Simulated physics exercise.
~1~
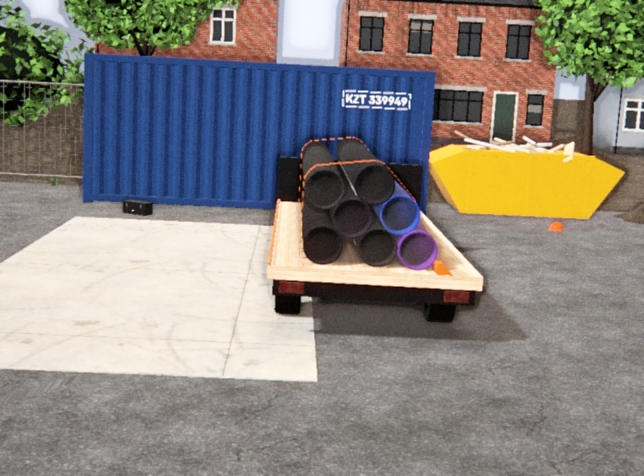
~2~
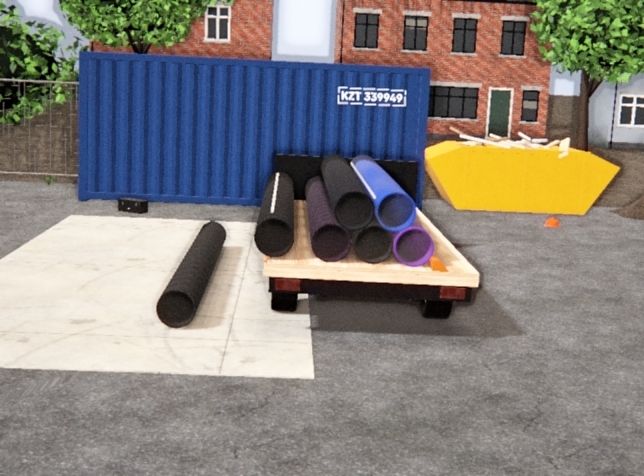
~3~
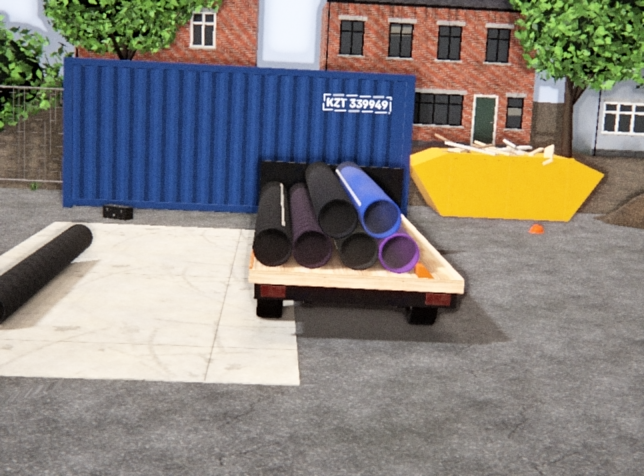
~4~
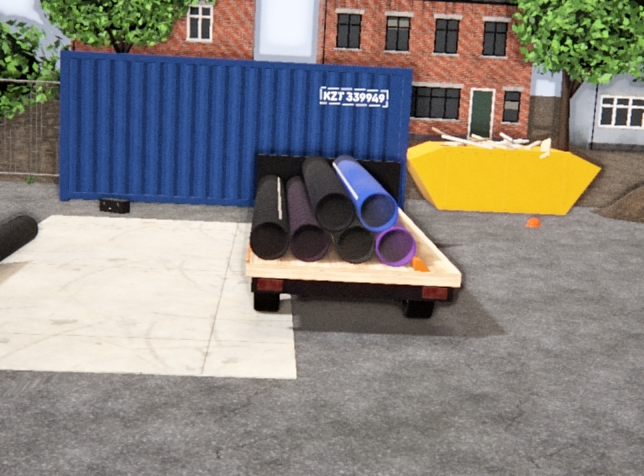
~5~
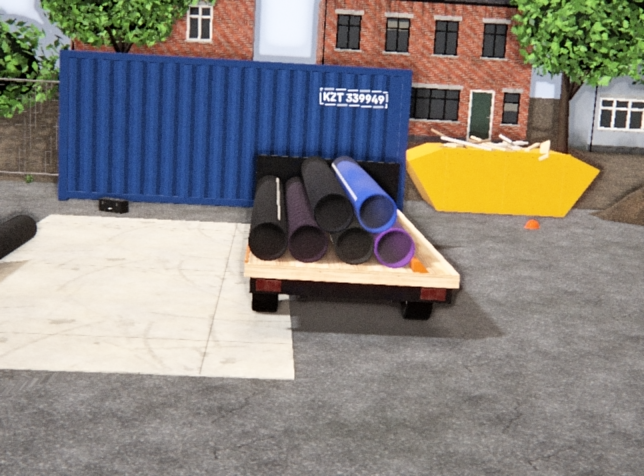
A stack of dark, blue and purple pipes on a parked trailer came loose when its orange straps let go, and one black pipe dropped off the left side and rolled away across the pale ground, while the others settled and stayed on the deck.
